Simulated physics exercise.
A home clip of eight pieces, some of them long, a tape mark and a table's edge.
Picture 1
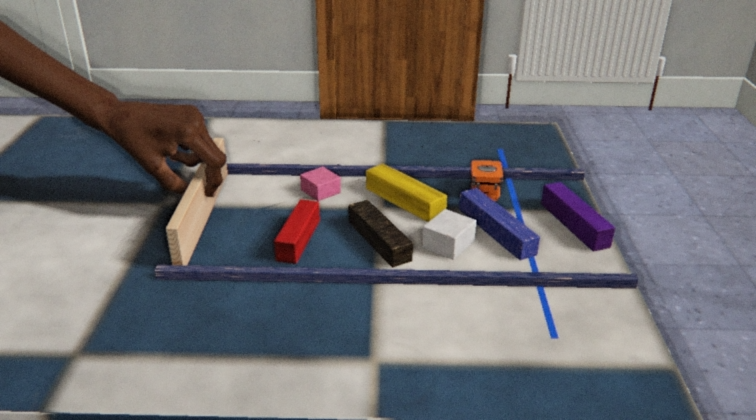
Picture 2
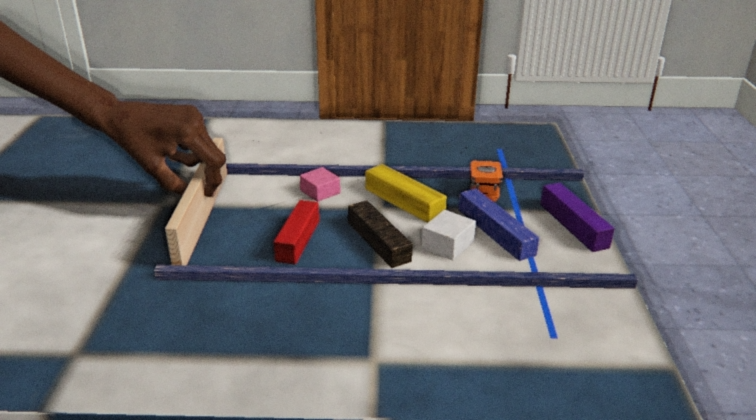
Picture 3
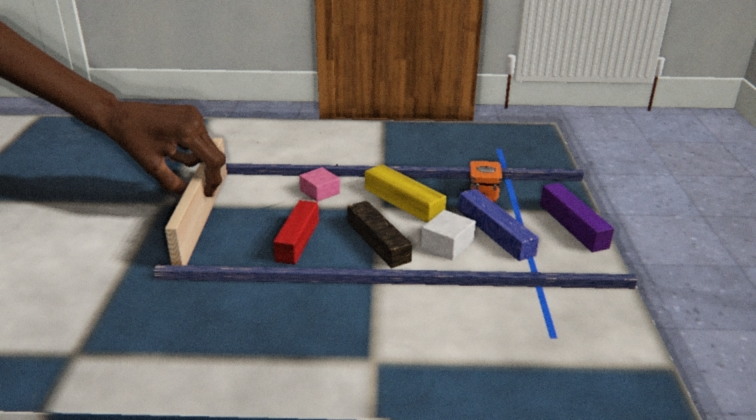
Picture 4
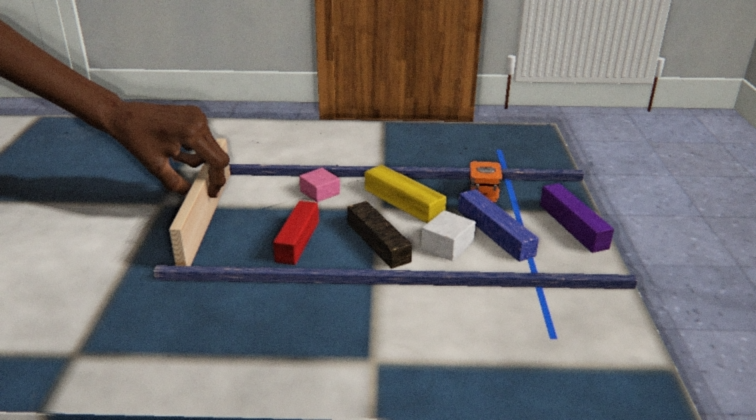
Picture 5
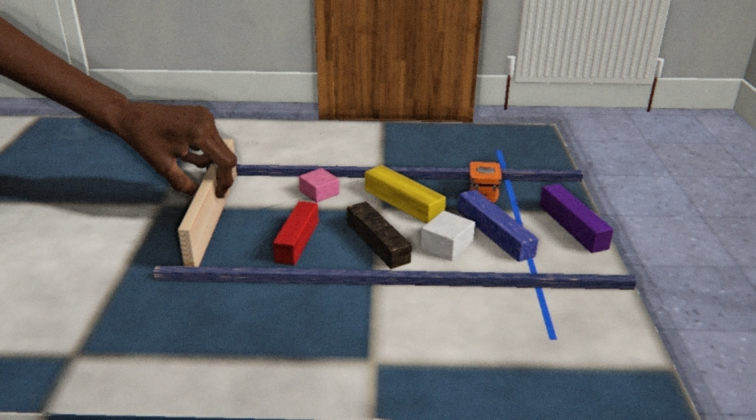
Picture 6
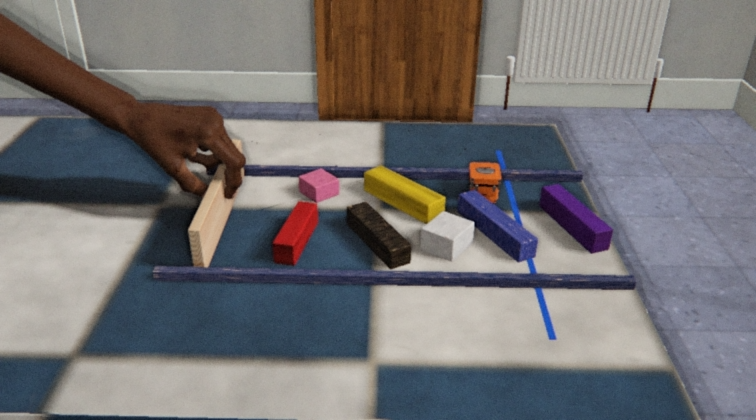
On a blue-and-white checked tabletop in a room with a wooden door and white radiator, seen from slightly above, two dark rails run left to right. Between them lie red, pink, yellow, black, white, blue and purple blocks and a small orange case, with blue tape near the right. A hand at left holds a pale board still, then slides it slightly rightward, while the pieces stay put.
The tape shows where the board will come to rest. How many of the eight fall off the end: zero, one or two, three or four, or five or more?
In the end the number that fall off is one or two.
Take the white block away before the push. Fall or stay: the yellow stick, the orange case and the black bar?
The yellow stick holds on, the orange case survives, the black bar holds on.
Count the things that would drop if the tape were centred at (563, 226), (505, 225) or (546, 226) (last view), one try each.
In that order 5, 1 and 3.
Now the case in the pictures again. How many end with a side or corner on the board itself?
In contact: 2.
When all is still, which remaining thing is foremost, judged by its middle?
The blue bar.
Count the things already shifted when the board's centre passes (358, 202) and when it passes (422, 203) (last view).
By then 4, and 7.
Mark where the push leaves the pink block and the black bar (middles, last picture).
First (528, 195), then (559, 237).
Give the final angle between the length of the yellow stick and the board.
Roughly 10° out of line.
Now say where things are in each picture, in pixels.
The first picture shows purple stick (576, 215); blue bar (497, 222); orange case (486, 180); board (201, 198); tape (522, 224).
The second picture shows blue bar (497, 223); white block (448, 235).
The third picture shows orange case (485, 181); red stick (297, 231).
The fourth picture shows purple stick (575, 216); black bar (378, 233).
The fifth picture shows blue bar (496, 224); pink block (319, 185).
The sixth picture shows purple stick (574, 217); blue bar (495, 224); orange case (484, 182); board (219, 200); tape (520, 225).
Soon after, none off yet; purple stick at rest near (574, 217); blue bar at rest near (495, 224); orange case at rest near (484, 182).
Then, none off yet; purple stick at rest near (574, 217); blue bar moved a little near (517, 222); orange case moving near (492, 181).
At rest, the number that fall off is one or two; fallen, purple stick.
